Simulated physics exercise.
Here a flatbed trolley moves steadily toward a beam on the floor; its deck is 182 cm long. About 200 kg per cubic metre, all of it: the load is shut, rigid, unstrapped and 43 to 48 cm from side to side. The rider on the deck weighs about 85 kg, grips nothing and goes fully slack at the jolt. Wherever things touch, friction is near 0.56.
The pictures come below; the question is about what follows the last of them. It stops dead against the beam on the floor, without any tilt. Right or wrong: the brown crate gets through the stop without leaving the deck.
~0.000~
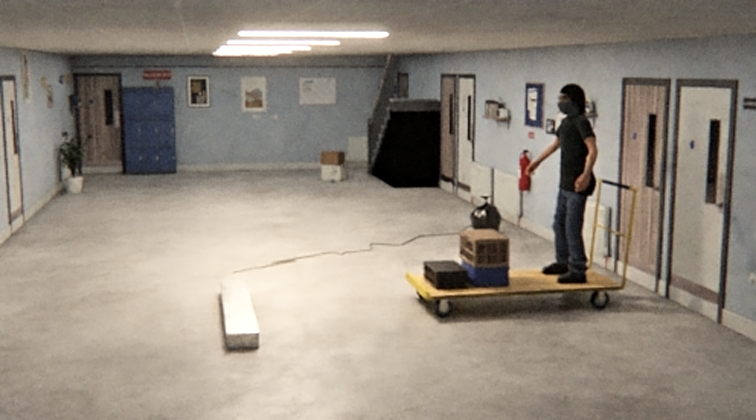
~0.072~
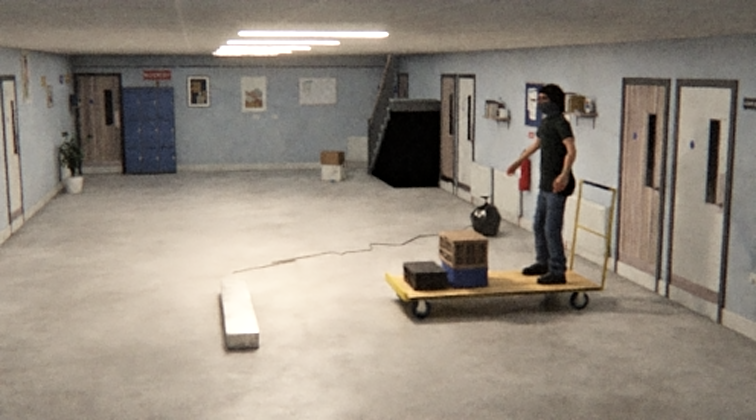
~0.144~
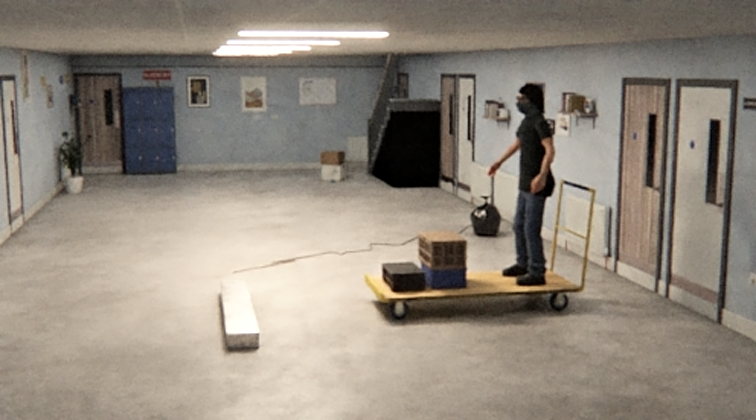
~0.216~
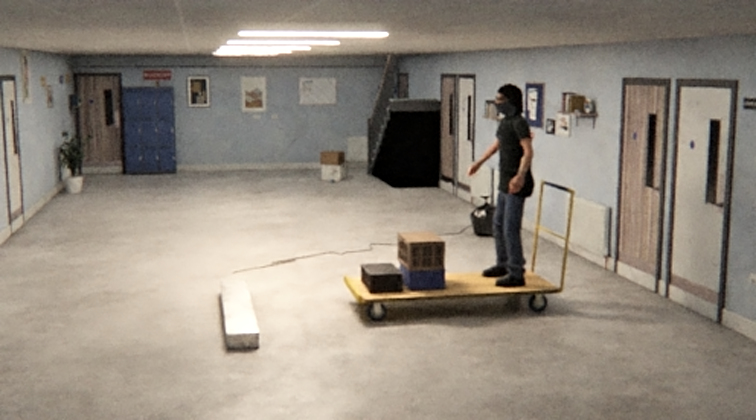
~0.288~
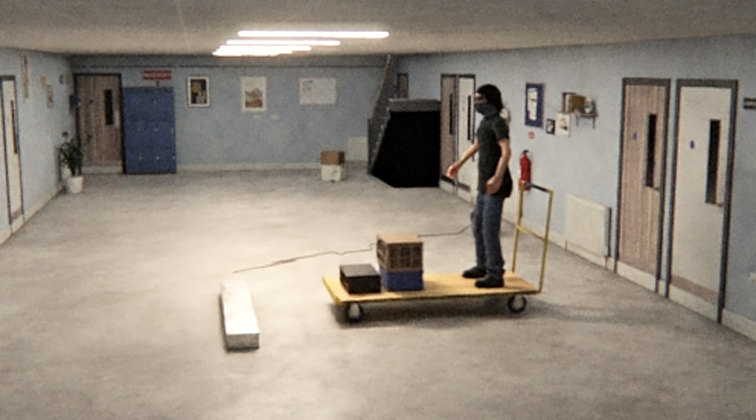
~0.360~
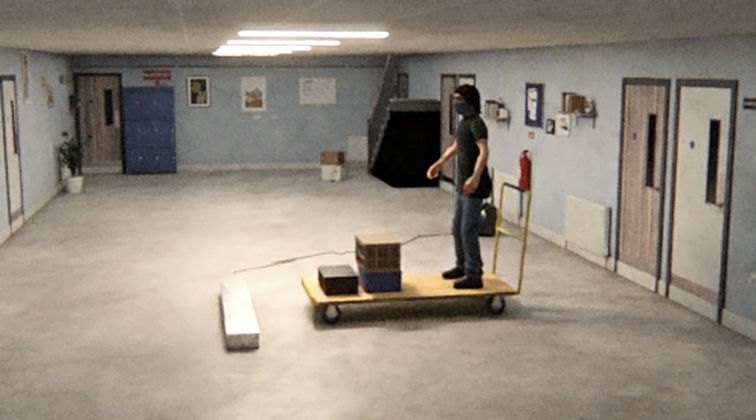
Wrong, it leaves the deck.
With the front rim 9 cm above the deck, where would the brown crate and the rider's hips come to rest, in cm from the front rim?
In that case brown 40 past, hips 0 past.
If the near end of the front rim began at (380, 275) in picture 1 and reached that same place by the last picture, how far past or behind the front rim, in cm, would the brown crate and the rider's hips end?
So the brown one stops 20 cm short of the front rim, while the hips end up 60 cm behind it.
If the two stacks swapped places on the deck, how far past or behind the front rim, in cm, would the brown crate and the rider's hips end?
Outcome - brown: 110 cm past rim; hips: 10 cm behind rim.
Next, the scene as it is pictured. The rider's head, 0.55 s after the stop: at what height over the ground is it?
The head is some 100 cm up.
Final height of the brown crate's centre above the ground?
Height: Roughly 20 centimetres.
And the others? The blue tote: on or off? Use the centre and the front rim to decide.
End result - blue: Stays.
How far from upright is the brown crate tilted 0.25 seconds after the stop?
Roughly 10 degrees.
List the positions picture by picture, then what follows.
Brown crate (484, 248), black crate (445, 275), rim corner (428, 296); 158 cm still to roll, in the first picture.
Brown crate (463, 249), black crate (424, 276), rim corner (406, 297); 138 cm still to roll, in the second picture.
Brown crate (442, 250), black crate (403, 277), rim corner (383, 298); 118 cm still to roll, in the third picture.
Brown crate (421, 251), black crate (381, 278), rim corner (360, 299); 98 cm still to roll, in the fourth picture.
Brown crate (399, 252), black crate (360, 279), rim corner (337, 300); 78 cm still to roll, in the fifth picture.
Brown crate (377, 252), black crate (338, 280), rim corner (314, 302); 58 cm still to roll. Speed about 2.8 m/s, in the sixth picture.
The wheels strike at 0.57 s.
After 1.12 s the brown crate is 6 cm past the rim, tilted 10°, near (234, 262) in the last picture's view.
After 1.57 s the brown crate is 27 cm past the rim, tilted 60°, near (210, 297) in the last picture's view.
When all is still (4.6 s), past the rim, brown crate, black crate and the rider's hips; behind it, blue tote.
